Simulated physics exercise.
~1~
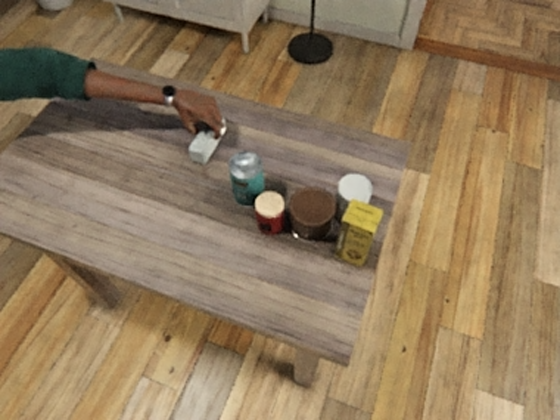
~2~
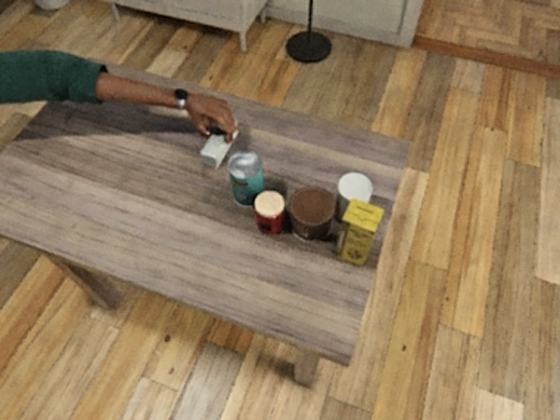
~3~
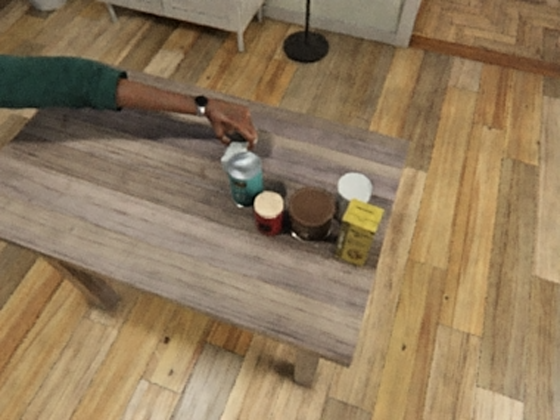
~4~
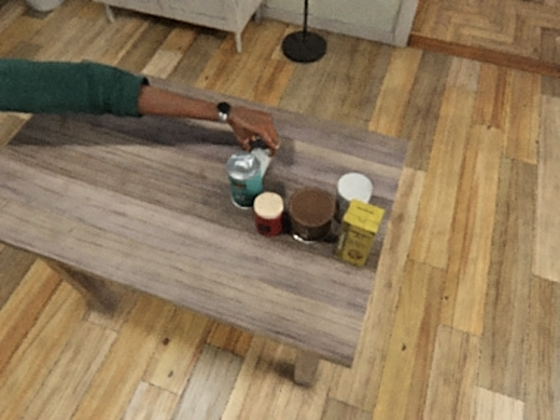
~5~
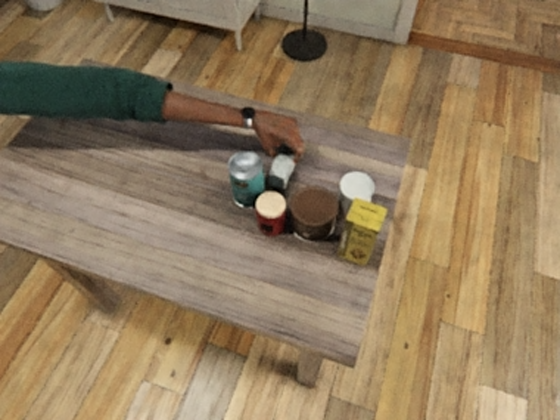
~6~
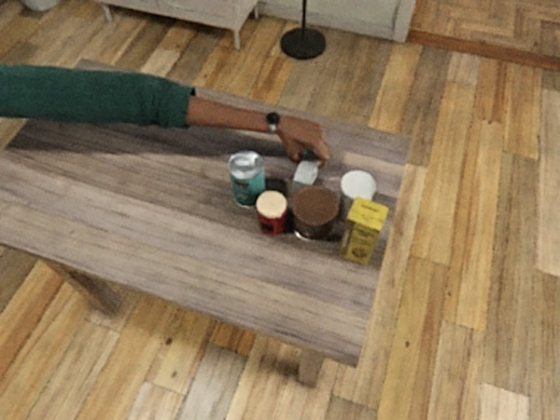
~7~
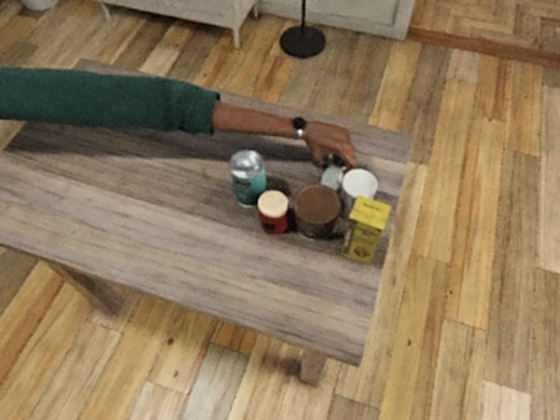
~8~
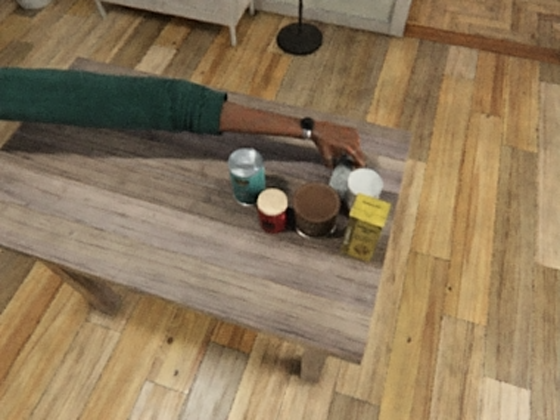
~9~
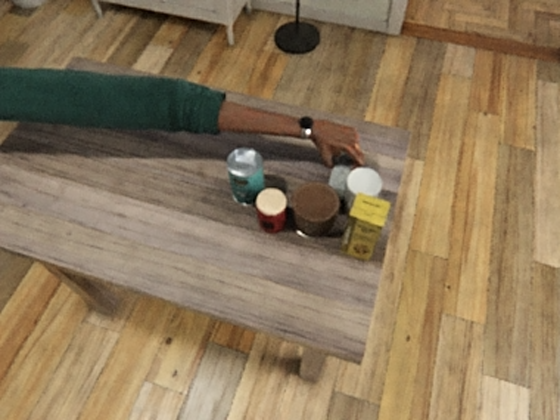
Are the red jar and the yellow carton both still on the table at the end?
Yes, the red jar and the yellow carton are both still on the table at the end.
